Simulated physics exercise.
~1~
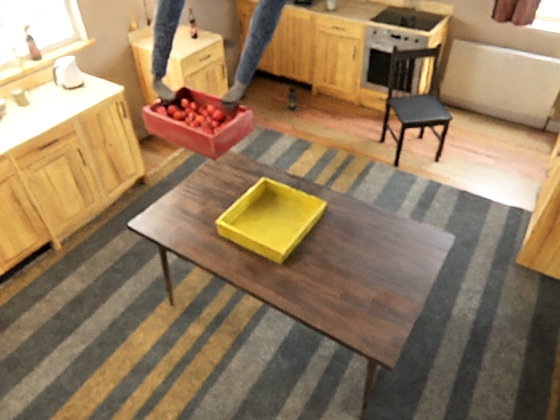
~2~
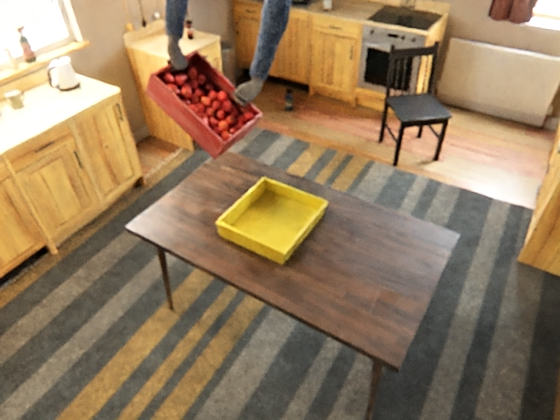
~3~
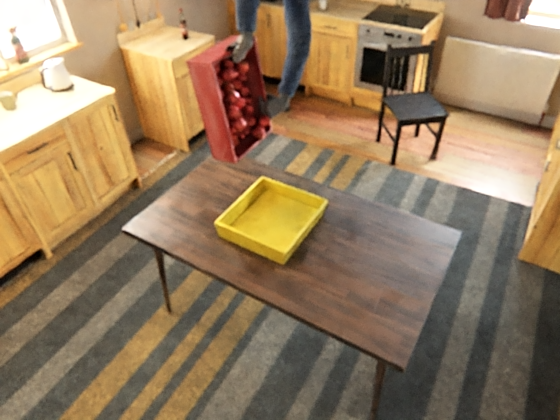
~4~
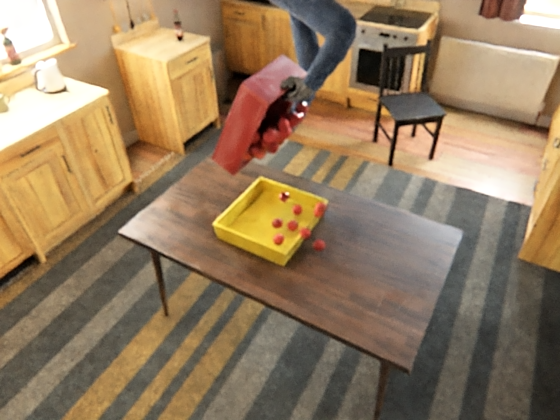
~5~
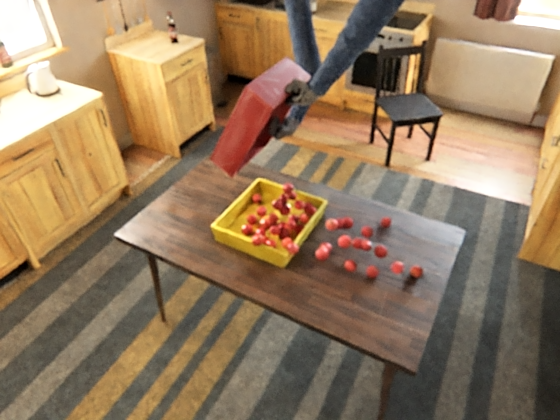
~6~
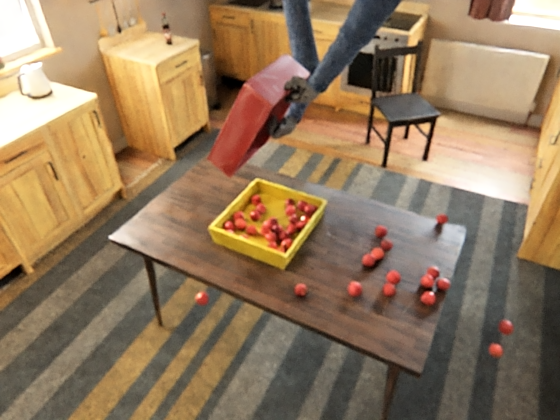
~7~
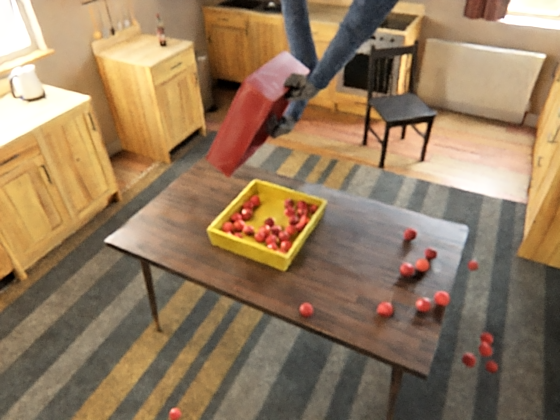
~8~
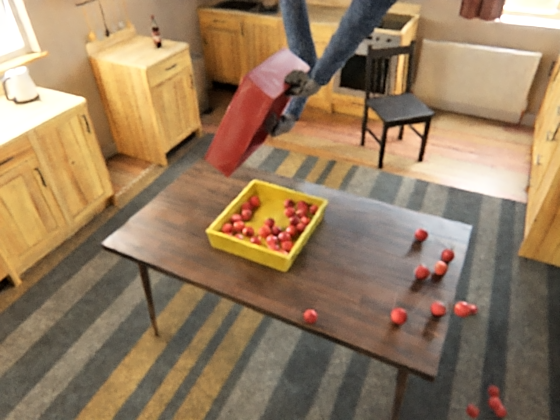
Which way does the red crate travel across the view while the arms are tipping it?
The red crate moves to the right as it is tipped.
